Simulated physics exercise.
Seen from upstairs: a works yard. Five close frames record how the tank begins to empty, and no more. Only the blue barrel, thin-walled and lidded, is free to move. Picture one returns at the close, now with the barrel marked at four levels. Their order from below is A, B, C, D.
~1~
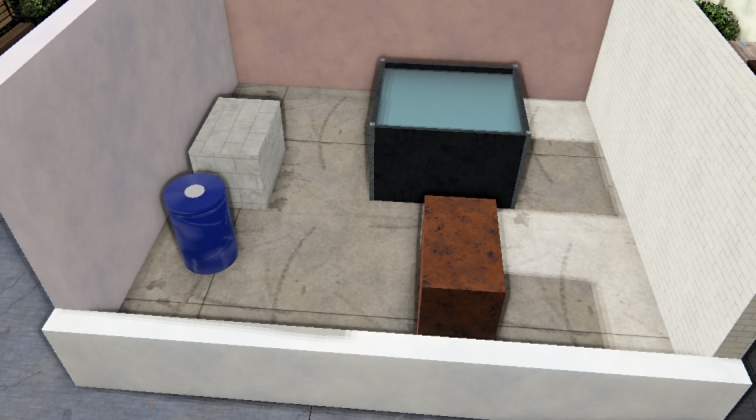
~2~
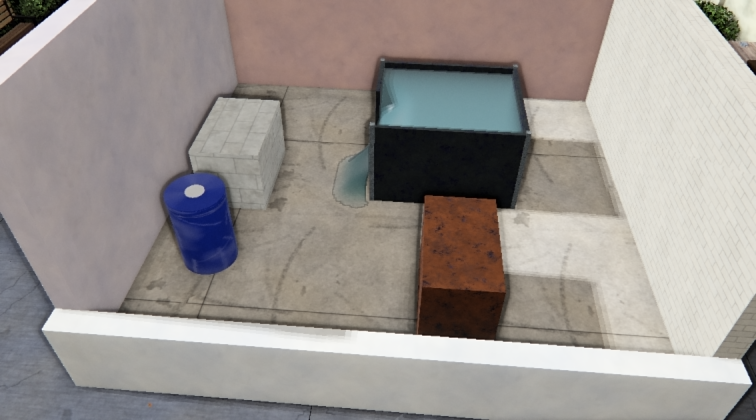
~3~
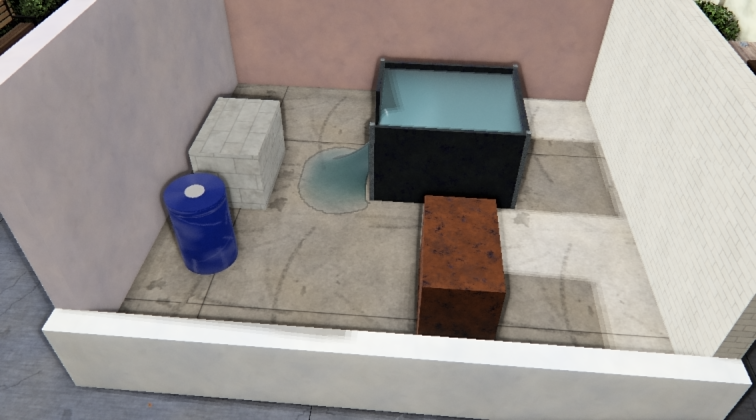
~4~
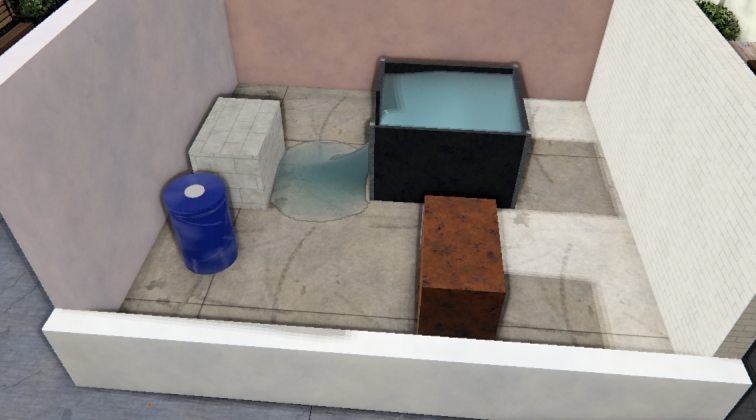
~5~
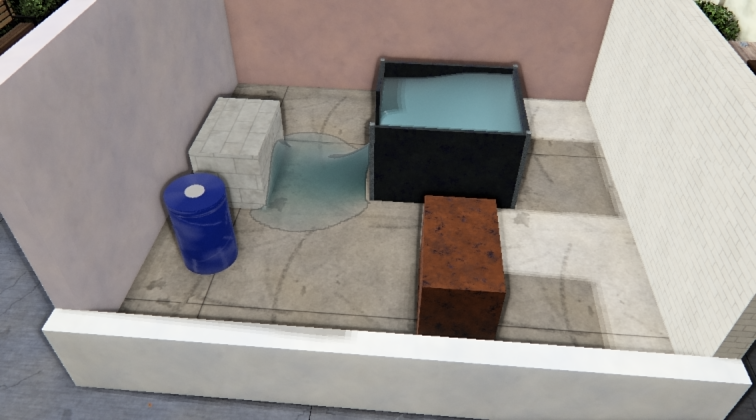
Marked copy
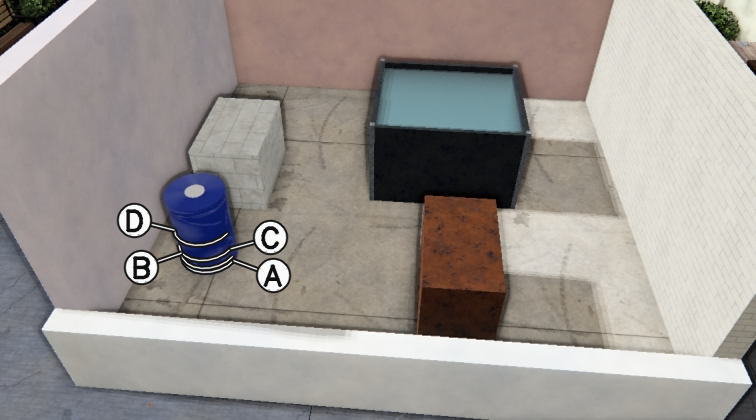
Water spreads from the left side of a black, open-topped tank across the floor of a walled works yard, seen from upstairs by a still camera. The full tank stands near the pink back wall, with a pale block and a blue barrel at left and a rusty brown block in front. The puddle widens leftward to the pale block and forward, while the barrel stays still.
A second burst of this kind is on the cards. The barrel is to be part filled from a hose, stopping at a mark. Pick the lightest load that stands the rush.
Choose D.
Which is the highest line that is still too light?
C it is.
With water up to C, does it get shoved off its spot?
Yes.
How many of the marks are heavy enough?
One of them.
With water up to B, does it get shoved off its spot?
Yes, it does.
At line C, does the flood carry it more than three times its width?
No, less.
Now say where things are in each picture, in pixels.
In the first picture, lid of the blue barrel at (195, 192); tank full, its middle at (449, 100).
In the second picture, 2 % of the ground wet, in view closest to the barrel at (344, 192).
In the third picture, 4 % of the ground wet, in view closest to the barrel at (307, 196).
In the fourth picture, 7 % of the ground wet, in view closest to the barrel at (298, 208).
In the fifth picture, lid of the blue barrel at (195, 192); 9 % of the ground wet, in view closest to the barrel at (273, 222).
On the marked copy, A at (202, 272); B at (201, 268); C at (199, 260); D at (194, 245); from the bottom up A, B, C, D.
For line A, it is pushed about twice its own width away.
For line B, it is pushed about twice its own width away.
For line C, it is pushed about twice its own width away.
For line D, it shifts by a finger or two and stays.
